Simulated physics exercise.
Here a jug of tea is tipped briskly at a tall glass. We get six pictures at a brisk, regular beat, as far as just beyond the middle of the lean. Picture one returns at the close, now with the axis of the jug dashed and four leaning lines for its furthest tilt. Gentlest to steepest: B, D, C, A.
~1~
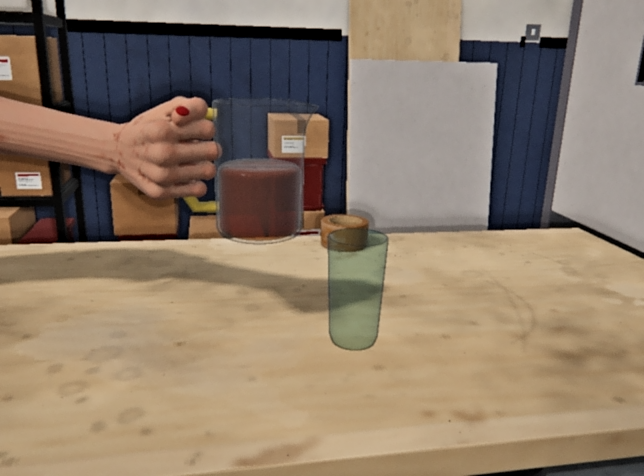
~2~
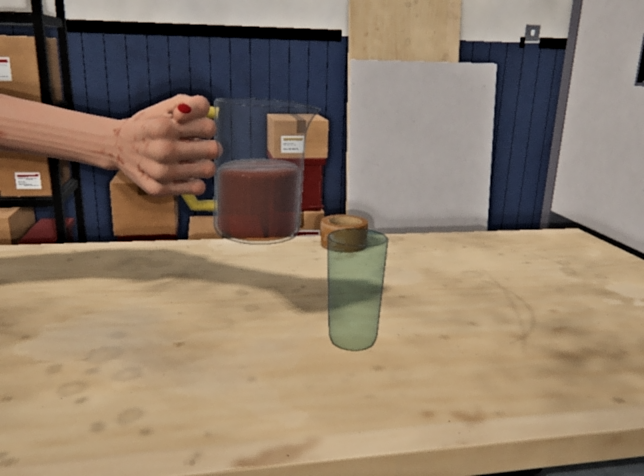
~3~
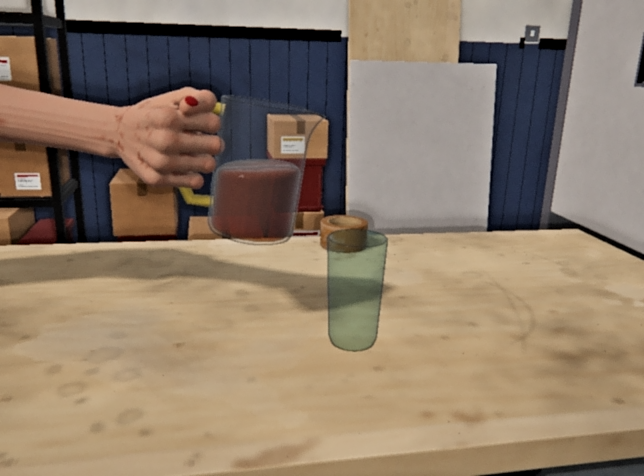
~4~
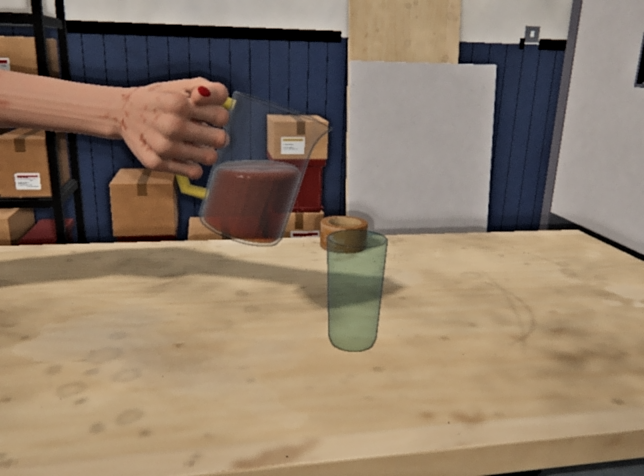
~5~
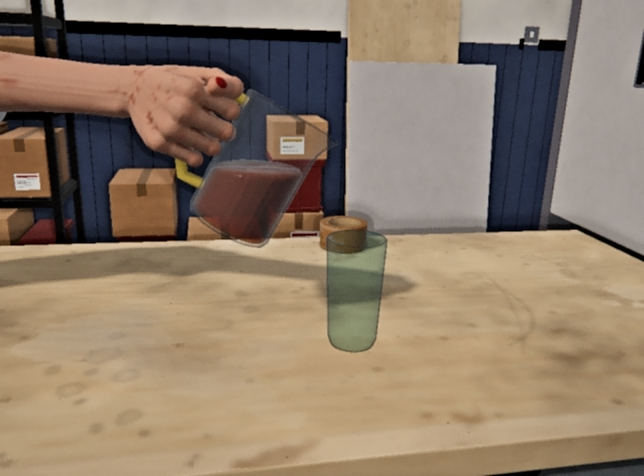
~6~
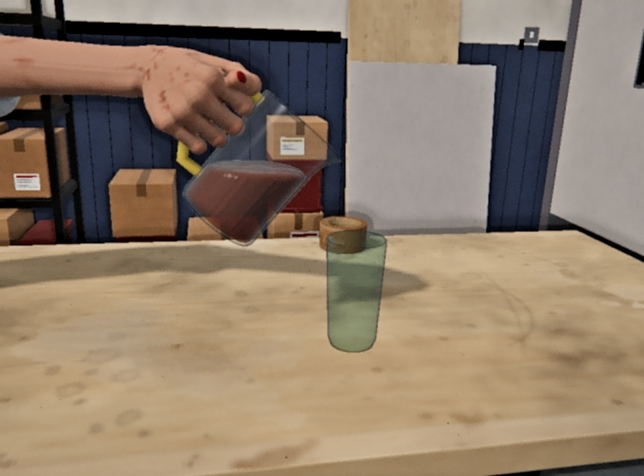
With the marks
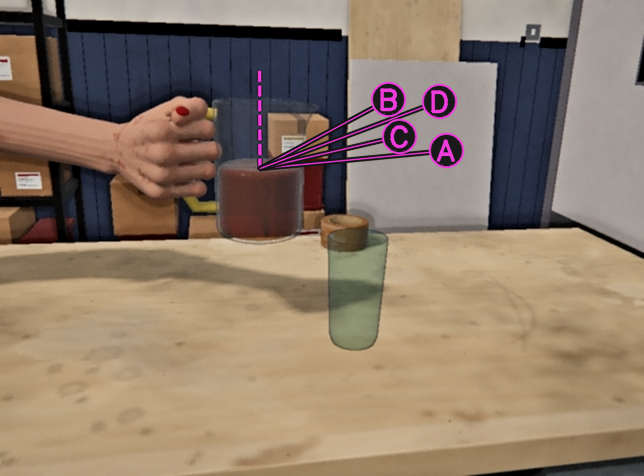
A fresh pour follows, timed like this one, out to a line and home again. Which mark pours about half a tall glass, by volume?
C is best.
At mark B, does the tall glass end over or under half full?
Under half.
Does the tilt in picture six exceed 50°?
No.
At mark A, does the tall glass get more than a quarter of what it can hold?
Yes, it does.
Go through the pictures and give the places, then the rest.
Upright, lip at (316, 106); rim of the tall glass round (358, 236); nothing has left yet, in the first picture.
Tipped about 2°, lip at (318, 108); nothing has left yet, in the second picture.
Tipped about 8°, lip at (323, 116); nothing has left yet, in the third picture.
Tipped about 17°, lip at (330, 127); nothing has left yet, in the fourth picture.
Tipped about 28°, lip at (336, 142); nothing has left yet, in the fifth picture.
Tipped about 40°, lip at (339, 159); nothing has left yet, in the sixth picture.
In magenta, A at (429, 152); B at (373, 107); C at (383, 140); D at (423, 106).
For mark A, the tall glass ends with about 69 % of what it can hold; 4 % of the tea is spilt.
For mark B, the tall glass ends with about 12 % of what it can hold.
For mark C, the tall glass ends with about 50 % of what it can hold.
For mark D, the tall glass ends with about 29 % of what it can hold.
